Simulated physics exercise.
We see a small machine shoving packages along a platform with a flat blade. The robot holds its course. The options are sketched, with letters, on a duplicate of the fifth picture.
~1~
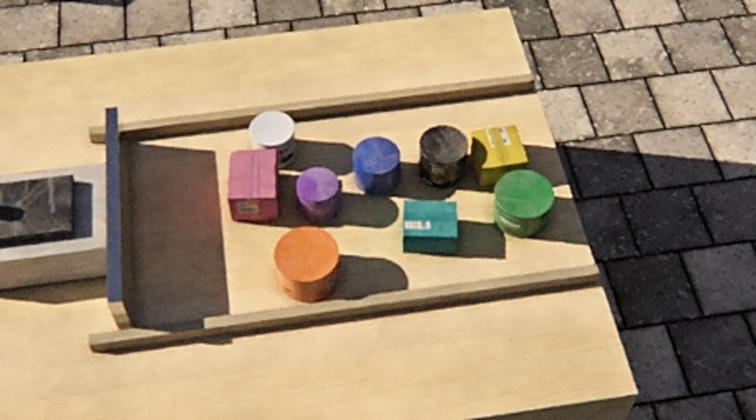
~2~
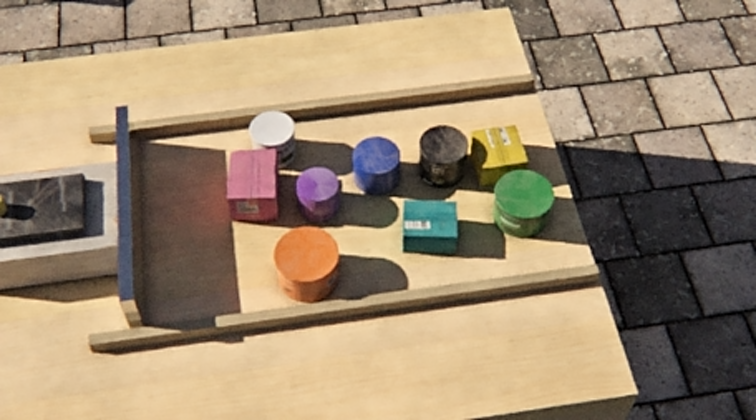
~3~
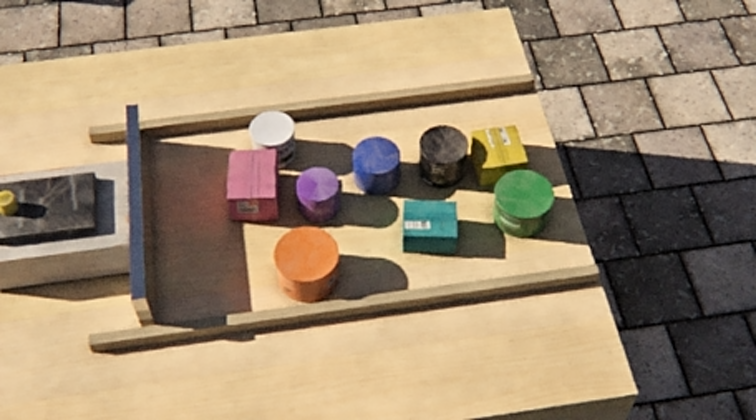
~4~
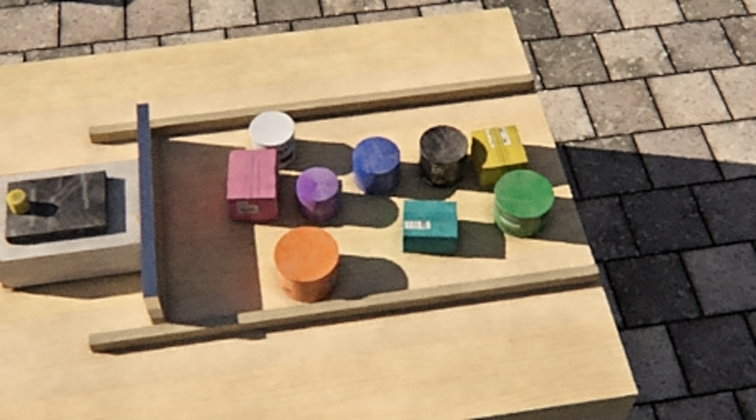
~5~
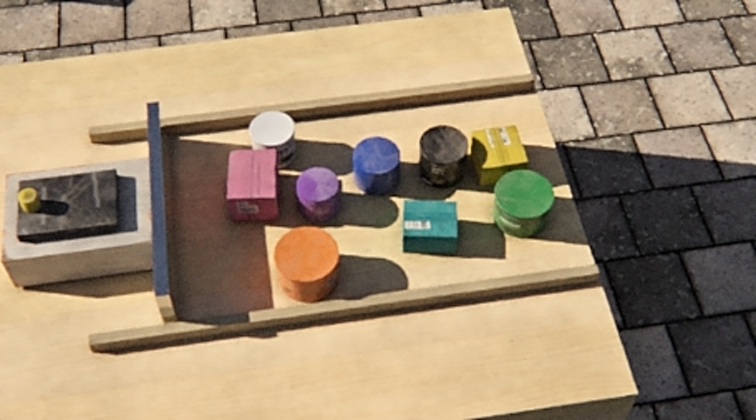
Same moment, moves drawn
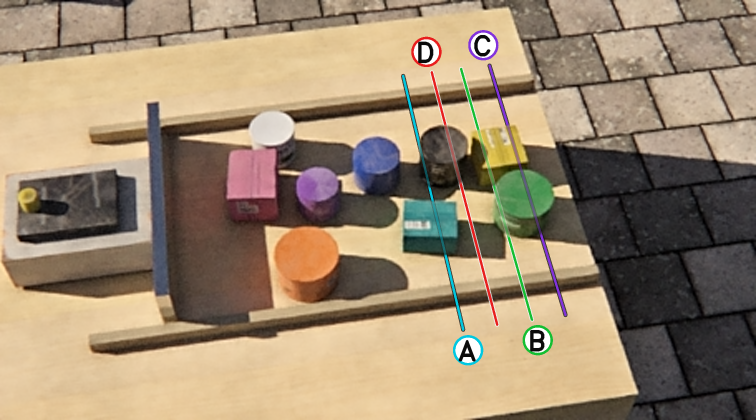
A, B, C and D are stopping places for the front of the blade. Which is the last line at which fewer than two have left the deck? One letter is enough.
It can go as far as A.
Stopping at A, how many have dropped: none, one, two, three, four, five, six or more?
One.
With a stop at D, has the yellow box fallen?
By then, yes.
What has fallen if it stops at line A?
The yellow box goes over.
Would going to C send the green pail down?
By then, yes.
On the marked copy, A at (431, 192); B at (493, 183); C at (524, 179); D at (462, 188).
Following A. Soon after the start, robot (176, 190); white pail (281, 140); pink parcel (288, 181).
Later, robot (275, 177); yellow box (519, 155); black pail (472, 155).
In the end, robot (349, 168); yellow box over the edge; green pail (559, 188); one fallen.
As for the rest, B drops four; C drops six; D drops three.
